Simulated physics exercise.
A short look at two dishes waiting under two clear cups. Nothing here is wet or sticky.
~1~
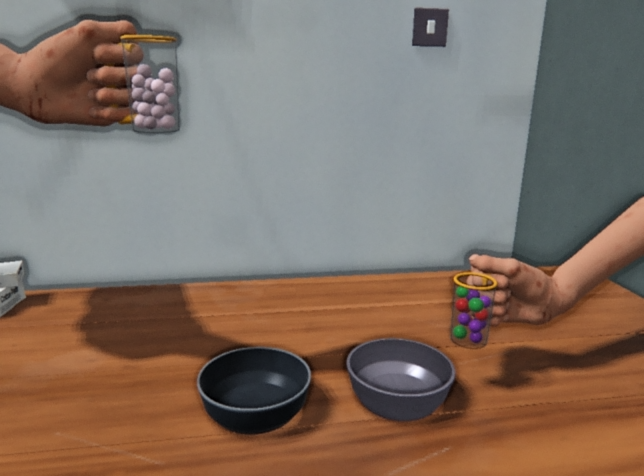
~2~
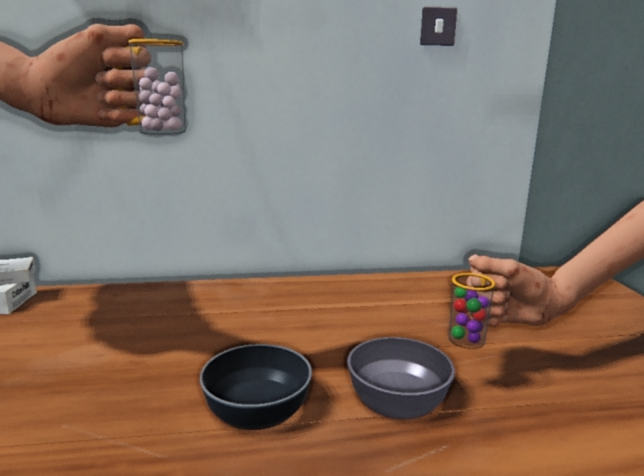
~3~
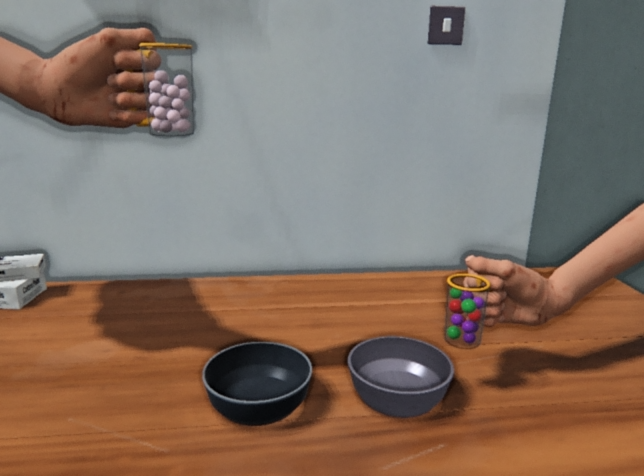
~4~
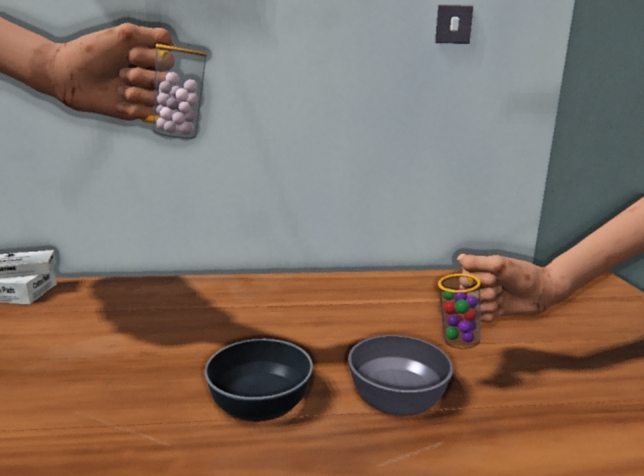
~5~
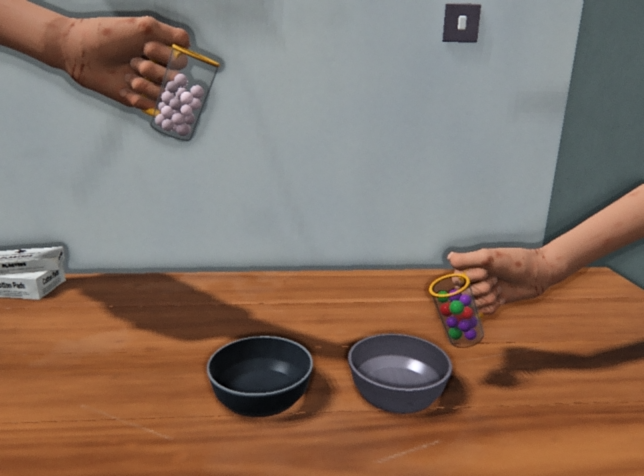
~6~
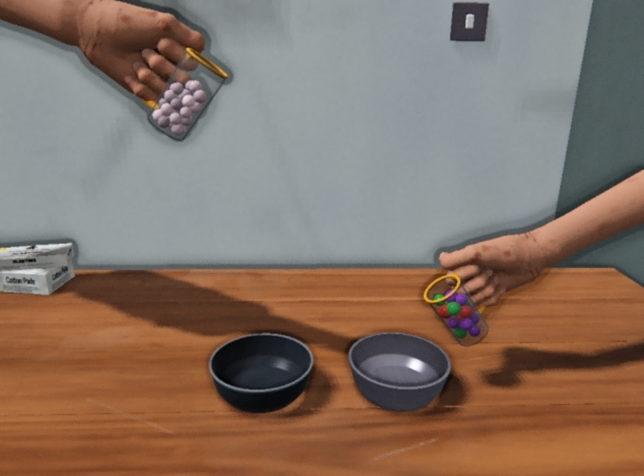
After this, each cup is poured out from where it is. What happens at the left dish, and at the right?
In the end the left one cannot keep them all in, and the right one takes them without a loss.
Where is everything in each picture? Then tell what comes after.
In the first frame, left dish at (257, 413), empty; left cup at (153, 86), holding sugar pearls, high above its dish; right dish at (417, 398), empty; right cup at (472, 311), holding glass marbles, just above its dish.
In the second frame, left cup at (160, 88), upright; right cup at (470, 311), upright.
In the third frame, left cup at (169, 91), upright; right cup at (465, 312), upright.
In the fourth frame, left cup at (178, 93), tipped 9°; right cup at (461, 312), tipped 9°.
In the fifth frame, left cup at (184, 95), tipped 22°; right cup at (458, 312), tipped 22°.
In the sixth frame, left dish at (258, 394); left cup at (186, 97), tipped 36°; right dish at (409, 391); right cup at (457, 312), tipped 36°.
Then, 0.34 s after the last picture, left, all still in the cup; right, all still in the cup.
Then, 0.71 s after the last picture, left, all still in the cup; right, all still in the cup.
Then, 1.15 s after the last picture, left, about a third in the dish, a small part outside the dish, about two thirds in the air; right, all in the dish.
By the end, left, about two thirds in the dish, about a third outside the dish; right, all in the dish, none outside the dish.
